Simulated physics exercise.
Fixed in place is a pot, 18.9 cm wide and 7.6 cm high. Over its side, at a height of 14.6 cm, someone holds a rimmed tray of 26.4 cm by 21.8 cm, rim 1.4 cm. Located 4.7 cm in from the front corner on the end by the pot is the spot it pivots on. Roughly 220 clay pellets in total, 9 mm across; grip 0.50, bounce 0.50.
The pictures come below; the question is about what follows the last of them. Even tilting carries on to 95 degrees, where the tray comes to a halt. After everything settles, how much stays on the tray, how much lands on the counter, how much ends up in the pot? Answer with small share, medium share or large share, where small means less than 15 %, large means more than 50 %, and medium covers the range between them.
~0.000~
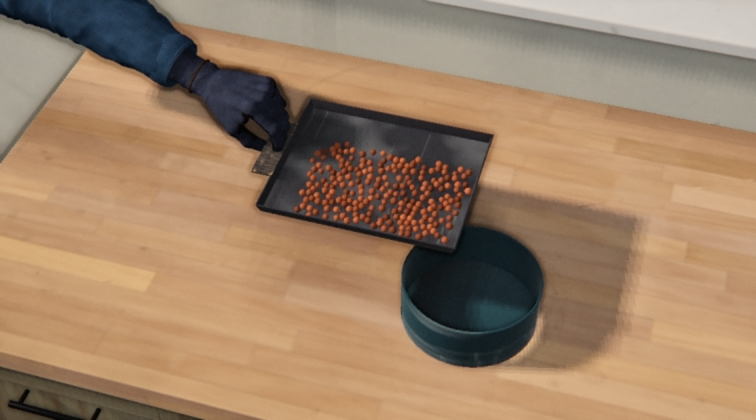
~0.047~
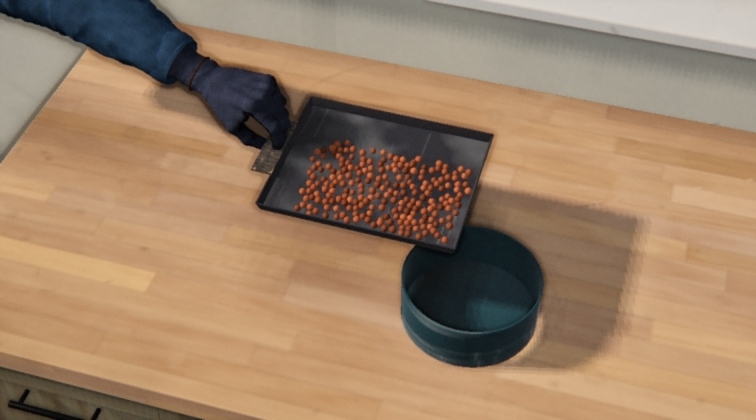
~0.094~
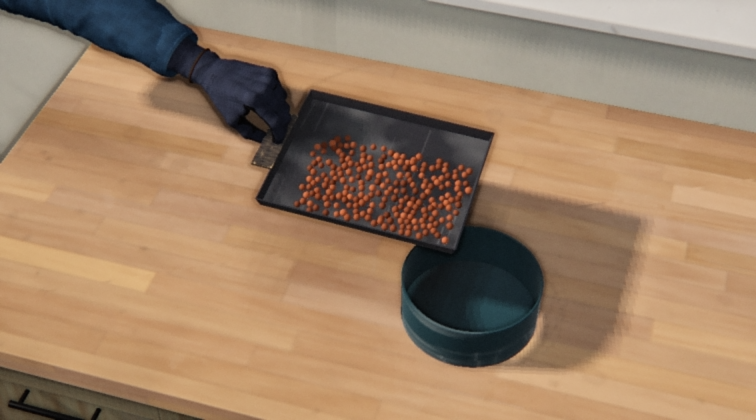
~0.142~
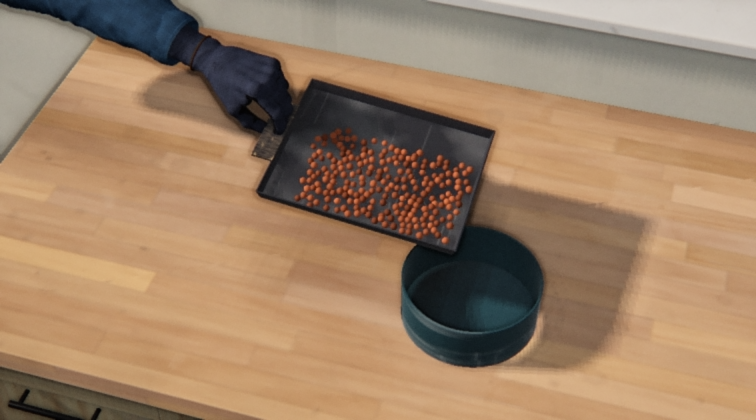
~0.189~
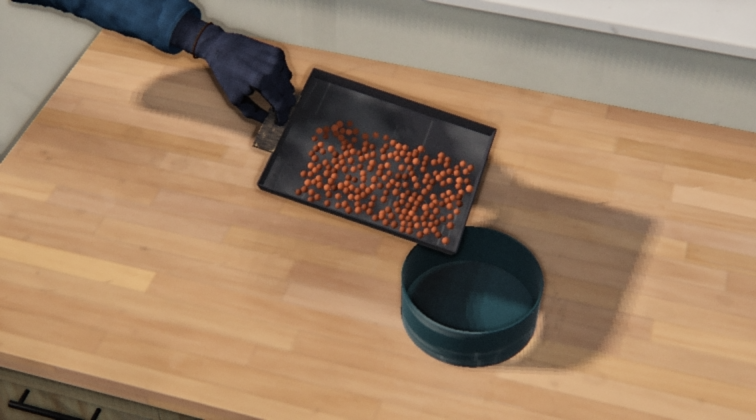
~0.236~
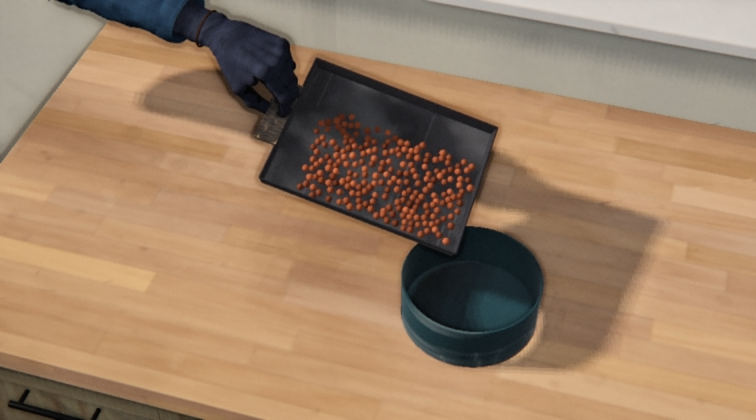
Tray - small share; counter - small share; pot - large share.
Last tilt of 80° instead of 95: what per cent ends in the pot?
Roughly 5 %.
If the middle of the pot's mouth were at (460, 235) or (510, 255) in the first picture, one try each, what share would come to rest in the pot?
Try one: ~ 25 %; try two: ~ 70 %.
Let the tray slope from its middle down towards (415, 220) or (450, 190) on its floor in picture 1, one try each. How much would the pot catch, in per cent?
Around 85 % for the first direction, around 55 % for the second.
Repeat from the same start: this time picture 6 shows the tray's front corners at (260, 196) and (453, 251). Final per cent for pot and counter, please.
The pot gets 60 and the counter 40.
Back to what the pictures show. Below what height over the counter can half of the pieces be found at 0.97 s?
The halfway mark is near 20 cm.
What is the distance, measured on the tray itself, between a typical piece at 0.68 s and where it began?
It has moved some 5 cm from its start.
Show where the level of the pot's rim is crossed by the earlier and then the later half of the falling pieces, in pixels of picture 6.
Around (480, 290), then (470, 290).
After 0.68 s, tilt 54 degrees; the tray holds 100 %, the pot 0 %.
Then, at 0.97 s, tilt 79 degrees; the tray holds 95 %, the pot 5 %.
After 1.36 s, tilt 95 degrees; the tray holds 5 %, the pot 85 %.
By 2.0 s all is still; tray 0 %, counter 5 %, pot 95 %.
